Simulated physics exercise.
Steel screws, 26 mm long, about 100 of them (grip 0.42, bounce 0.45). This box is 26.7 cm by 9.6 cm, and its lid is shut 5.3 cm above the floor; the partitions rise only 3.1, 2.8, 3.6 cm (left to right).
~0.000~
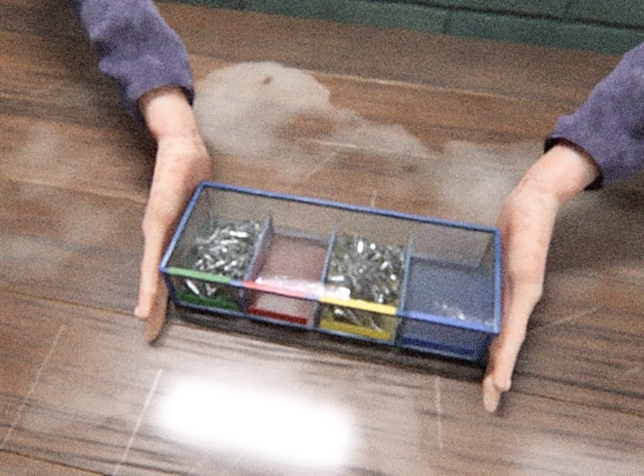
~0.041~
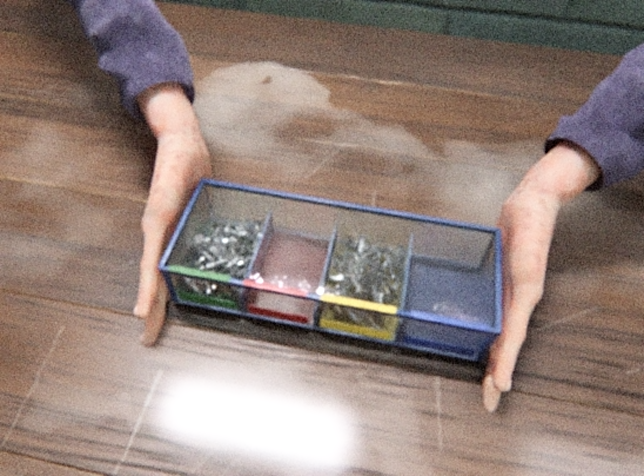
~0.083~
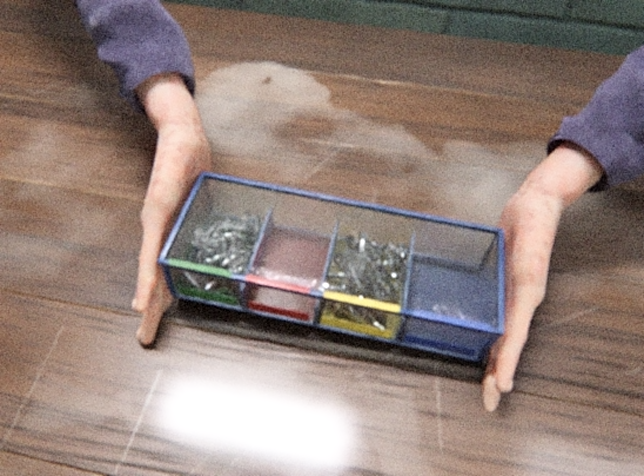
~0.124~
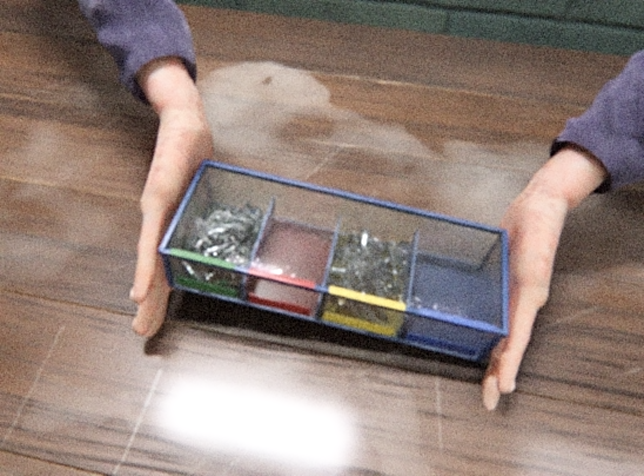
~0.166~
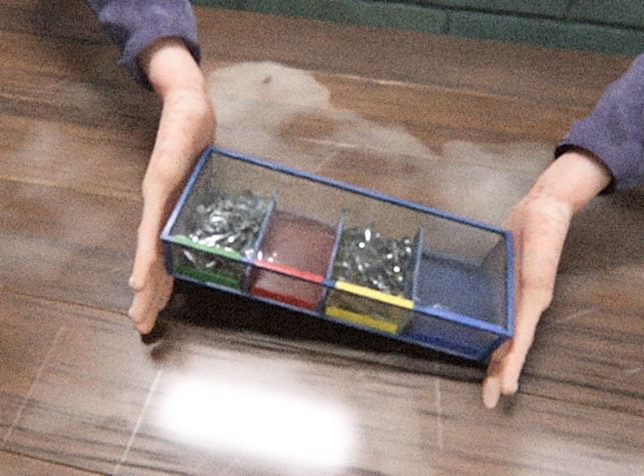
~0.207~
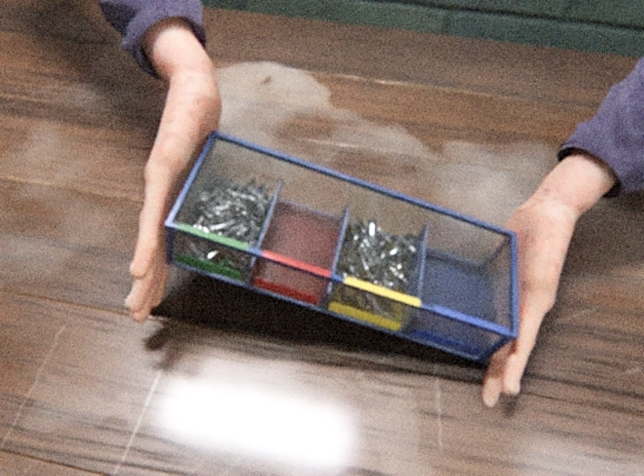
On a wooden surface, two hands in purple sleeves held a clear, divided box with metal pieces in its green and yellow sections, then raised its left end so it slanted down toward the right.
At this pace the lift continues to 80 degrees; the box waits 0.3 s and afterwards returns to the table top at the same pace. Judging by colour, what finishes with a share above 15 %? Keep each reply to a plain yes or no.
Here goes: Red no; blue yes; green yes; yellow yes.
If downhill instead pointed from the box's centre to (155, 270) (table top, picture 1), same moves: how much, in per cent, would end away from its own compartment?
That comes to around 20 per cent.
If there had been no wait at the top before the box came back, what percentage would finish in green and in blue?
Result - green: 25 %; blue: 10 %.
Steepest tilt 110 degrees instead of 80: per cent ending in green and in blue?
With that change, green ends at 0 percent while blue ends at 30 percent.
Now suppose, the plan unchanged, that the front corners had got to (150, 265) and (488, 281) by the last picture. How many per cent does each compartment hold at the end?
Red 0, blue 0, green 65, yellow 35.
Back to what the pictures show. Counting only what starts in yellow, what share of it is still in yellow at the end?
Some 90 percent.
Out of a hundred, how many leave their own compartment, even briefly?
Around 25 percent.
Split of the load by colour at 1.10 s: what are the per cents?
Red 10 %, blue 5 %, green 30 %, yellow 50 %.
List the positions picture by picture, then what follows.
The first frame shows box tilt 0 degrees, front corners at (164, 269) and (494, 329); green 50 %, yellow 50 %.
The second frame shows box tilt 1 degrees, front corners at (164, 267) and (495, 329).
The third frame shows box tilt 3 degrees, front corners at (164, 260) and (498, 330).
The fourth frame shows box tilt 6 degrees, front corners at (165, 250) and (502, 331), lowest corner right front.
The fifth frame shows box tilt 10 degrees, front corners at (168, 237) and (507, 332), lowest corner right front.
The sixth frame shows box tilt 14 degrees, front corners at (172, 224) and (512, 333), lowest corner right front; green 50 %, yellow 50 %. The box's pace is about 95 degrees a second.
After 1.10 s, tilt 80 degrees; red 10 %, blue 5 %, green 30 %, yellow 50 %.
Then, at 1.70 s, tilt 42 degrees; blue 25 %, green 30 %, yellow 45 %.
After 2.35 s, tilt 0 degrees; blue 25 %, green 30 %, yellow 45 %.
In the end, at 2.8 s, red 0 %, blue 25 %, green 30 %, yellow 45 %.
